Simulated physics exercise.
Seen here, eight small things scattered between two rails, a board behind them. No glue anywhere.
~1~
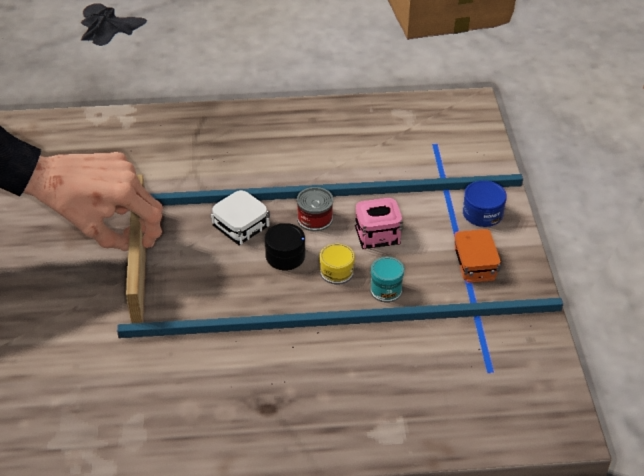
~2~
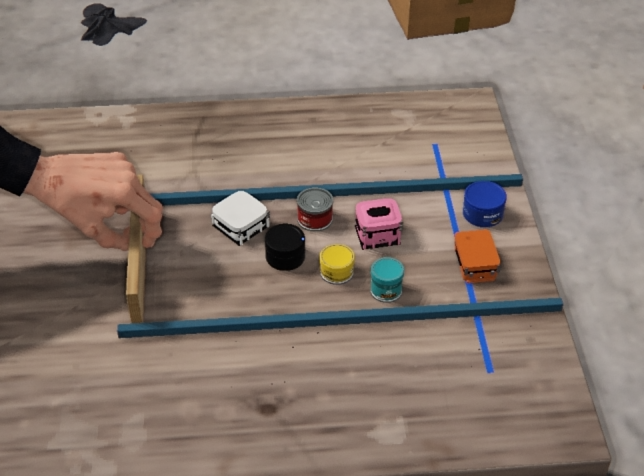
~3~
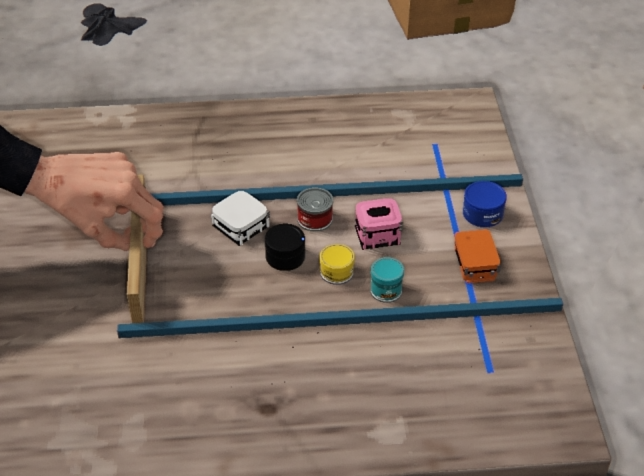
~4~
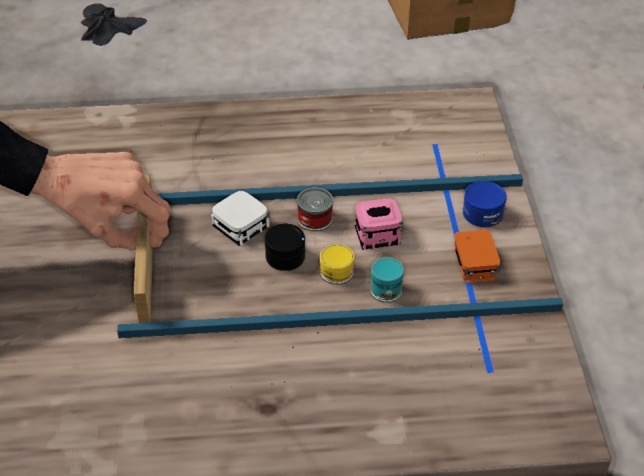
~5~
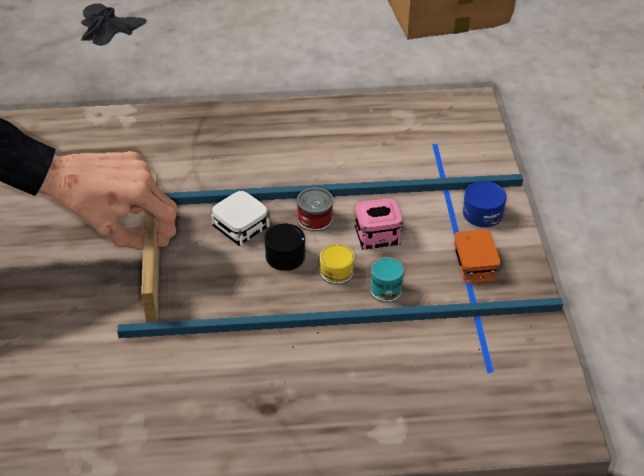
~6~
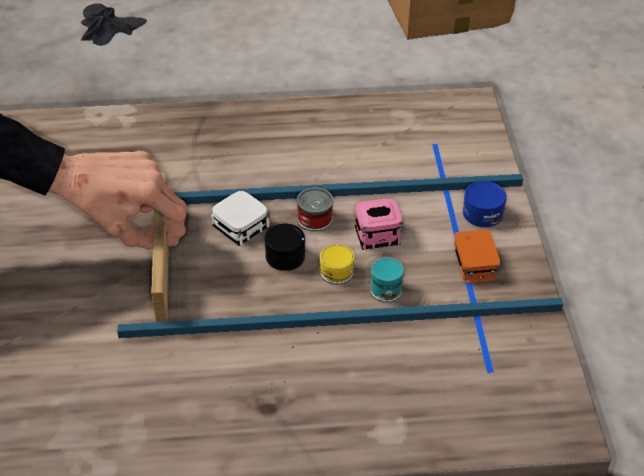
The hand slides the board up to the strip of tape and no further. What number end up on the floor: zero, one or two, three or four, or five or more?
As it turns out, the number that fall off is one or two.
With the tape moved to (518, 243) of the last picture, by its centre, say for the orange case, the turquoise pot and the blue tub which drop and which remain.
The orange case drops off, the turquoise pot is kept, the blue tub comes down.
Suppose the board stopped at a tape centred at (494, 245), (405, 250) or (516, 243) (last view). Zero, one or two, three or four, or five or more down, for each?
For each place: Three or four; zero; three to four.
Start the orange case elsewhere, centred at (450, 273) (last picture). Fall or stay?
The orange case remains up.
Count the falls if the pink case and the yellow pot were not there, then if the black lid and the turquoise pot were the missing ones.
First 1, then 0.
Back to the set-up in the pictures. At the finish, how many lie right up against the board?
It touches 4.
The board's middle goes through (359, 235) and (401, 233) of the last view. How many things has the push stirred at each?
By then 6, and 7.
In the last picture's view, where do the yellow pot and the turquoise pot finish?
Near (483, 264) and (489, 286).
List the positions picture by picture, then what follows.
Blue tub (484, 204); orange case (476, 256); pink case (378, 223); board (138, 248); tape (460, 247), in the first picture.
Orange case (476, 257); yellow pot (337, 264), in the second picture.
Pink case (378, 223); red tin (315, 209), in the third picture.
Blue tub (484, 204); turquoise pot (387, 280), in the fourth picture.
Orange case (476, 257); white case (240, 218), in the fifth picture.
Blue tub (484, 204); orange case (476, 257); pink case (378, 223); board (161, 247); tape (460, 247), in the sixth picture.
Early on, none off yet; blue tub at rest near (484, 204); orange case at rest near (476, 257); pink case moving near (382, 224).
Finally, the number that fall off is one or two; lost, blue tub.
